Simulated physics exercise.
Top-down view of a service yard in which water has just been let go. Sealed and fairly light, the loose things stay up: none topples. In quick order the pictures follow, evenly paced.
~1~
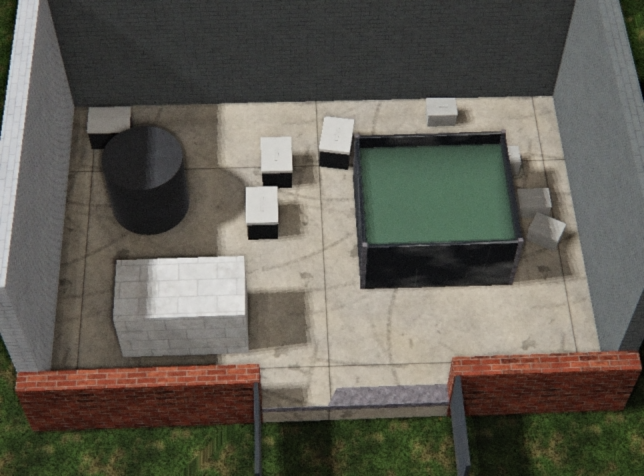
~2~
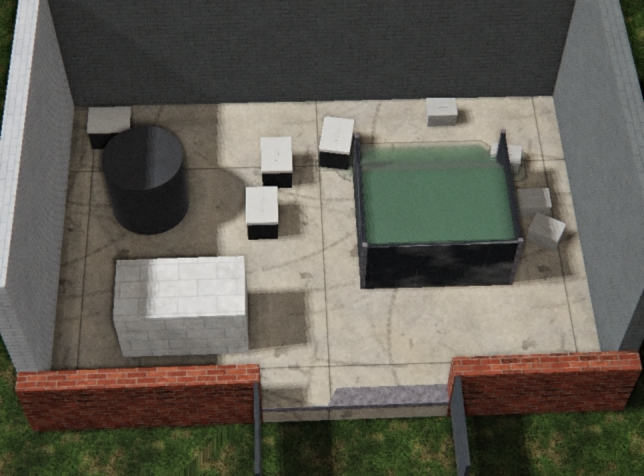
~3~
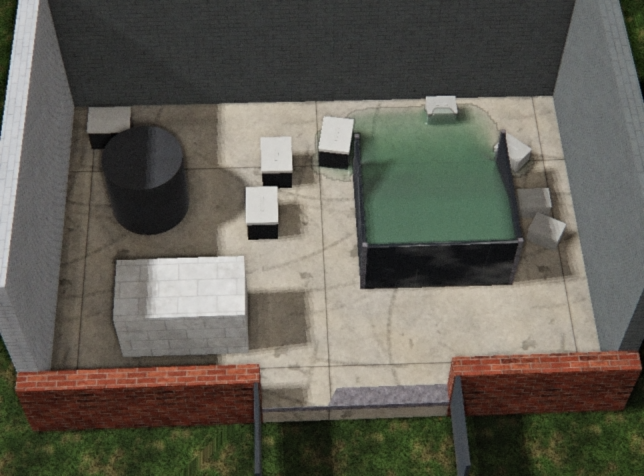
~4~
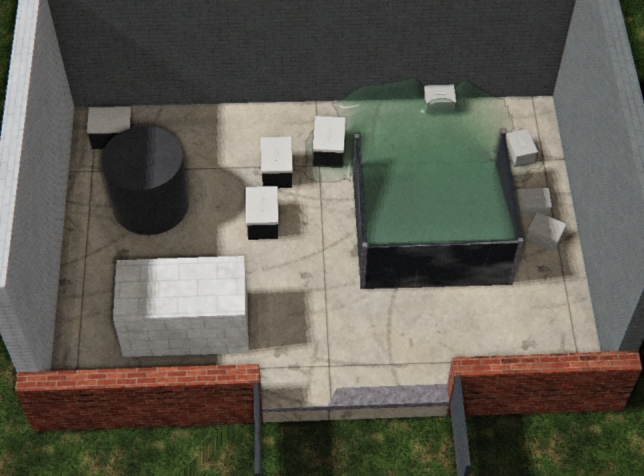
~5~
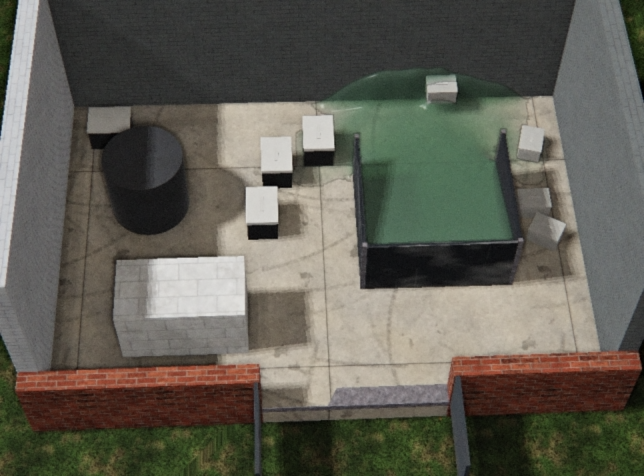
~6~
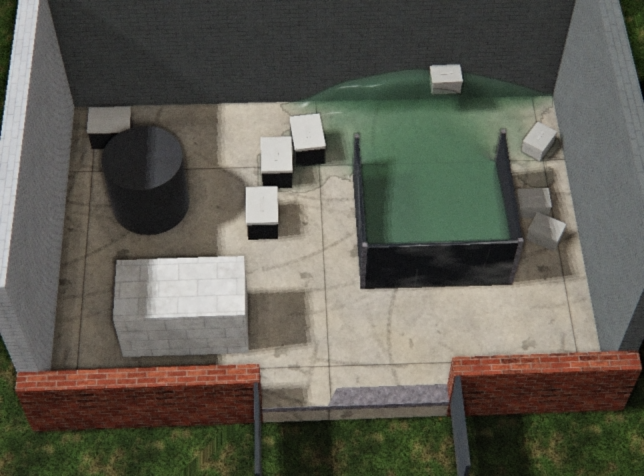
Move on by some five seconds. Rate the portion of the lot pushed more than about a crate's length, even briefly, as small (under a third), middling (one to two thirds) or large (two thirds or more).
Large.
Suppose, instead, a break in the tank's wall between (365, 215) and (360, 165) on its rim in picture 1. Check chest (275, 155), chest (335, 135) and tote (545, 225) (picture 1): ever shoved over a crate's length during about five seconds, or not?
Taking them in order, covered the distance, short of it, short of it.
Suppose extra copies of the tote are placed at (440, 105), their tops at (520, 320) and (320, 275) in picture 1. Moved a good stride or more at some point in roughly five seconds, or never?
Displaced, stays put.
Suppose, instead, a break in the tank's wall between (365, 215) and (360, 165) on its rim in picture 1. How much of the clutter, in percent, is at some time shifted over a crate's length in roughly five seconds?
Result: Close to 40 %.
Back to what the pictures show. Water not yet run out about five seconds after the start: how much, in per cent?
About 98 percent.
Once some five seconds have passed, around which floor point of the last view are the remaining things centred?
It comes out somewhere near (296, 288).
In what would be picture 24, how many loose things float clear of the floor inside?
That would be 5.
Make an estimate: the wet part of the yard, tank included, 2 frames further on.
Estimate: About 30 %.
A moment on, 1 of 8 are well off their spots; 1 afloat.
Next, 5 of 8 are well off their spots; 3 afloat.
Later, 7 of 8 are well off their spots; 5 afloat.
In the end, 8 of 8 are well off their spots, and 8 have been at some point; 4 afloat.
